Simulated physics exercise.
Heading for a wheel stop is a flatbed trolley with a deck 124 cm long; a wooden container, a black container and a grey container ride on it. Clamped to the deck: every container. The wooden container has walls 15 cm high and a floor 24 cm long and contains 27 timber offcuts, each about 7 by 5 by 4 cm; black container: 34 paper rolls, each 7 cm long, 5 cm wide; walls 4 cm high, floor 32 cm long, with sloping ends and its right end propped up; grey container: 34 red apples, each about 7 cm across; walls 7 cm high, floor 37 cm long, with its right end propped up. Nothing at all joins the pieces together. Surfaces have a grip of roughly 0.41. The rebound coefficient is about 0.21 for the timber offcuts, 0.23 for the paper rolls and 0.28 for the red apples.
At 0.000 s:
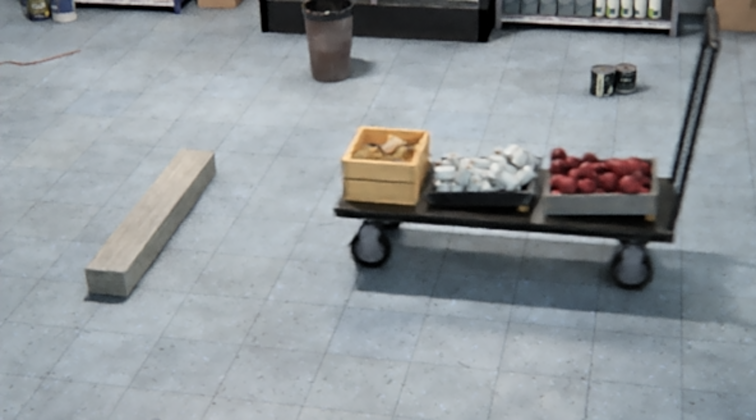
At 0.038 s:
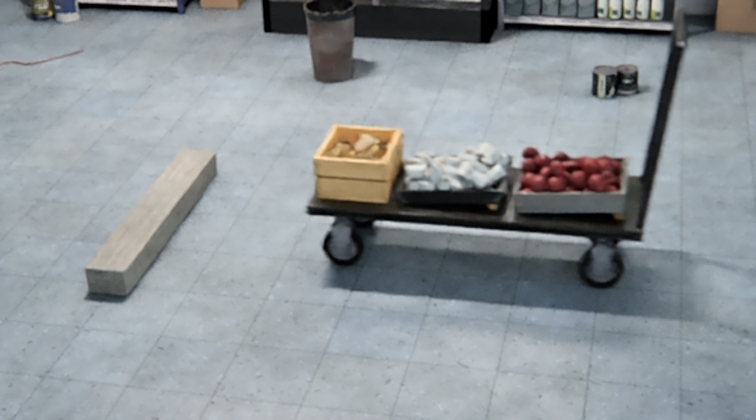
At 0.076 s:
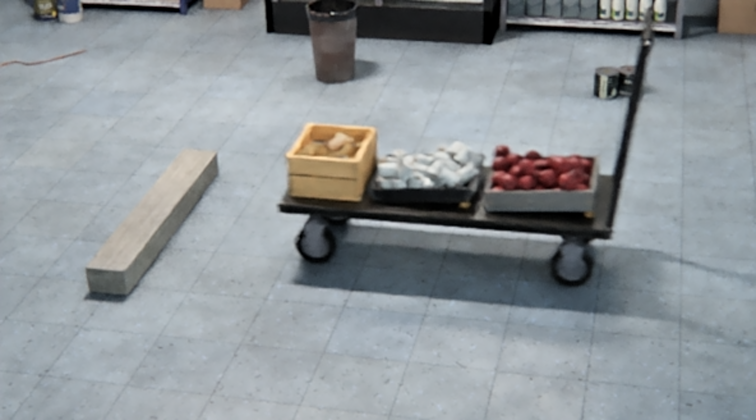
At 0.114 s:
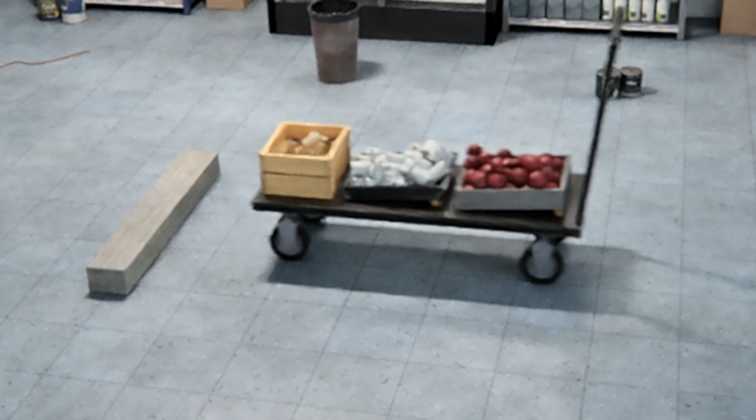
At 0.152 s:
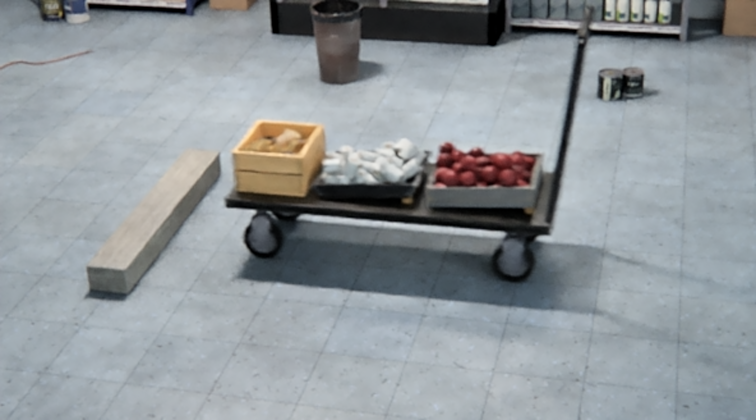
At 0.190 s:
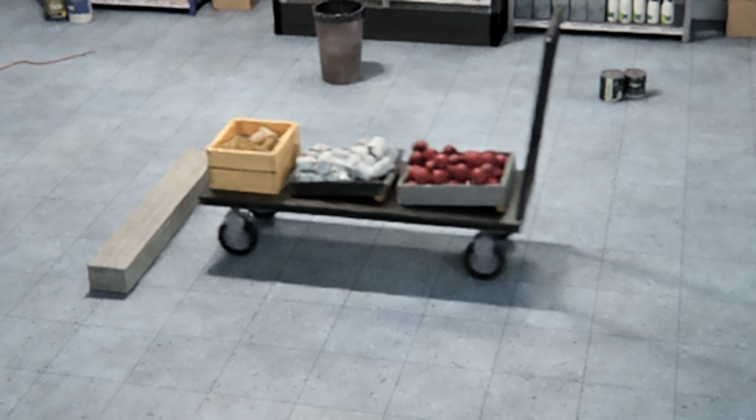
Flatbed trolley carrying a wooden crate, a black tray of pale rolls and a grey tray of red apples, rolling left across a tiled floor.
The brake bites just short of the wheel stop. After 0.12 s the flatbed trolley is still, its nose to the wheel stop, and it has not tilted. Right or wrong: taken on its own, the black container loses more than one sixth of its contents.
Right.
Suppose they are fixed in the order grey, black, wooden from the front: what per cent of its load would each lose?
With that order the wooden container sheds 0 per cent of its load, the black container 50 per cent, and the grey container 50 per cent.
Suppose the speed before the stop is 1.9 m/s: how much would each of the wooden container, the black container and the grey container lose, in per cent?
In that case the wooden container sheds 0 per cent of its load, the black container 20 per cent, and the grey container 20 per cent.
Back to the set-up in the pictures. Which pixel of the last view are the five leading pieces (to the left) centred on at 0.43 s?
Centre: About (176, 152) px.
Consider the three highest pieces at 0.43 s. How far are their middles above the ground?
I'd say near 50 cm.
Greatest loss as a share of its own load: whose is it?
Result: Grey container.
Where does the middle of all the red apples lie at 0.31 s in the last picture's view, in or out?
Close to (383, 164).
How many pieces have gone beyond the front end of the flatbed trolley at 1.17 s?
Some 0 pieces.
After 0.21 s, it begins to slow.
After 0.31 s, wooden container 27 in, 0 out, black container 34 in, 0 out and grey container 32 in, 2 out.
After 0.43 s, wooden container 27 in, 0 out, black container 28 in, 6 out and grey container 22 in, 12 out.
After 0.66 s, wooden container 27 in, 0 out, black container 23 in, 11 out and grey container 18 in, 16 out.
Outcome (at 1.17 s), wooden container 27 in, 0 out, black container 23 in, 11 out and grey container 17 in, 17 out. Asked share, 11 of 34, 32 per cent.
